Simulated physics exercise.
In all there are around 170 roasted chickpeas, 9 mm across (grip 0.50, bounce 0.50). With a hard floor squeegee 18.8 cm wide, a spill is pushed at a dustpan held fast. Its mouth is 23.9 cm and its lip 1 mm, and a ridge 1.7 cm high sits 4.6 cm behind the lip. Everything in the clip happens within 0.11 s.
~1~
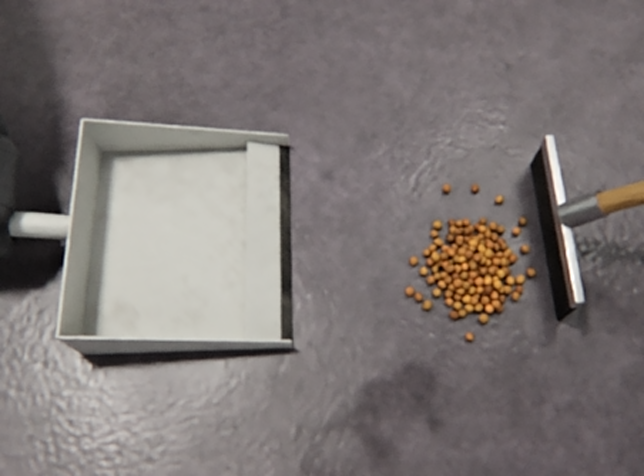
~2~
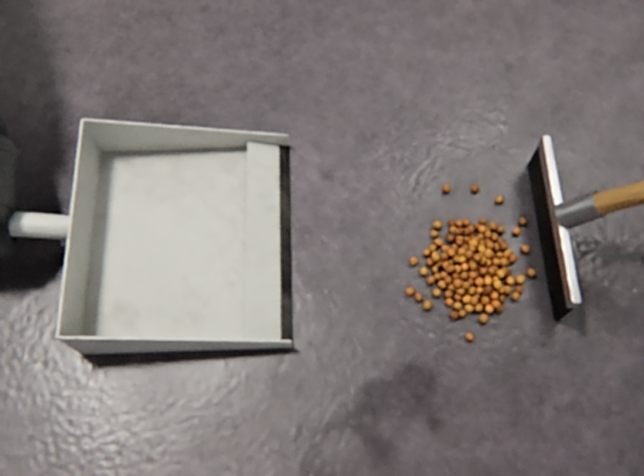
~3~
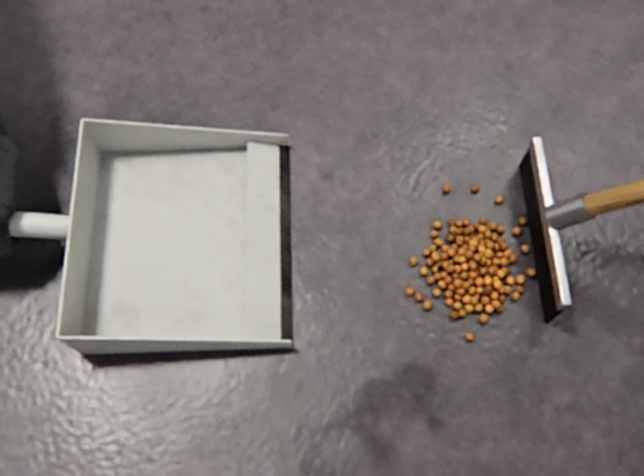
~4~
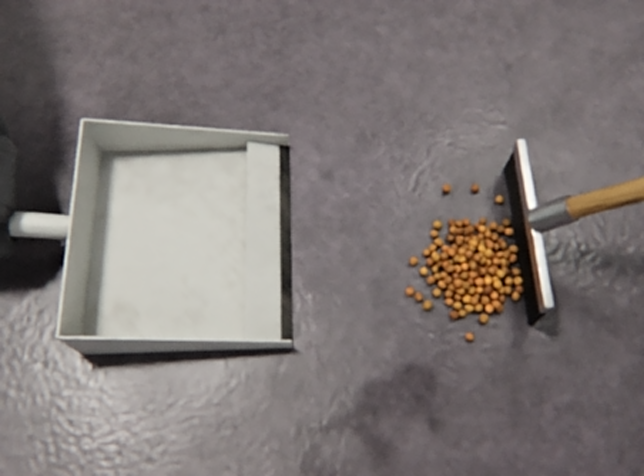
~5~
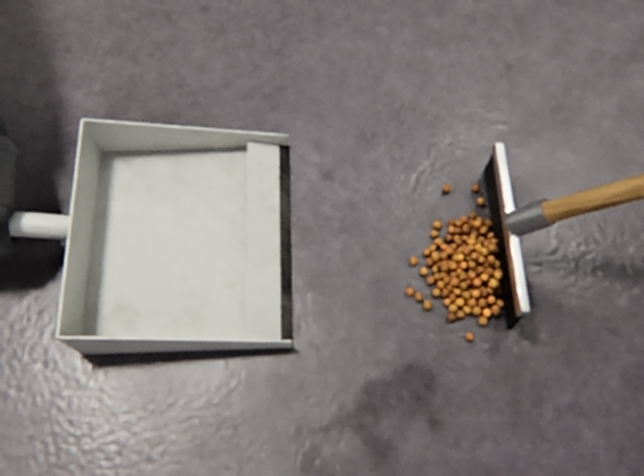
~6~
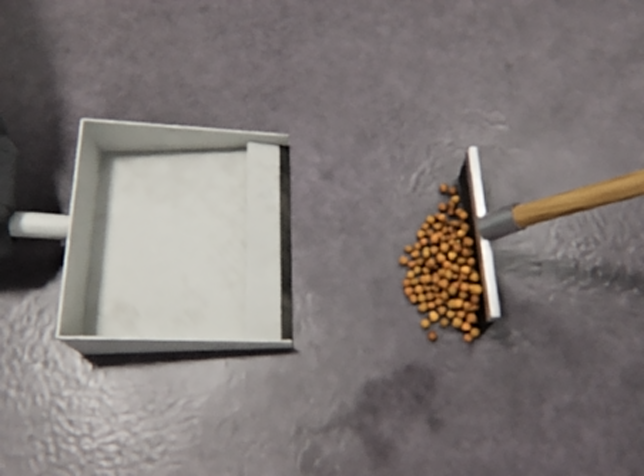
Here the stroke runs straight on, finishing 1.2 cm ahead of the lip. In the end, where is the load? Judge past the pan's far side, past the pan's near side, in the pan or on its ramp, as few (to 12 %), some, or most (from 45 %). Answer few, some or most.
Far side: Few; near side: Some; pan: Most.
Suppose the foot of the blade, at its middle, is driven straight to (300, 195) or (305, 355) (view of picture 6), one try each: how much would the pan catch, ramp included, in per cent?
Roughly 55 % and 40 %.
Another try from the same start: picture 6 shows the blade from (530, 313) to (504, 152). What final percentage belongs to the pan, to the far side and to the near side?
You'd see pan at 55, far at 0 and near at 20.
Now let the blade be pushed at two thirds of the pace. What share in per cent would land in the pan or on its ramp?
Then about 55 per cent.
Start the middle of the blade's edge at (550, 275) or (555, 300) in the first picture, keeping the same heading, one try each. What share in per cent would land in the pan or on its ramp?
Close to 55 in a hundred, then close to 45 in a hundred.
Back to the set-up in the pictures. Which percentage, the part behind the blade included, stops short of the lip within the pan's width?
About 20 %.
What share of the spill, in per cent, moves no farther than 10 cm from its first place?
I'd estimate roughly 0 per cent.
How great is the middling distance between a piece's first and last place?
It works out to roughly 28 cm.
Then, 0.08 s after the last picture, middle of the blade 9 cm from the lip; 0 % over the lip, far side 0 %, near side 10 %.
Then, 0.14 s after the last picture, middle of the blade 3 cm from the lip; 35 % over the lip, far side 0 %, near side 15 %.
Then, 0.34 s after the last picture, middle of the blade 1 cm from the lip; 70 % over the lip, far side 0 %, near side 15 %.
In the end, far side 0 %, near side 15 %, pan 65 %, in front of the lip or behind the blade 20 %.
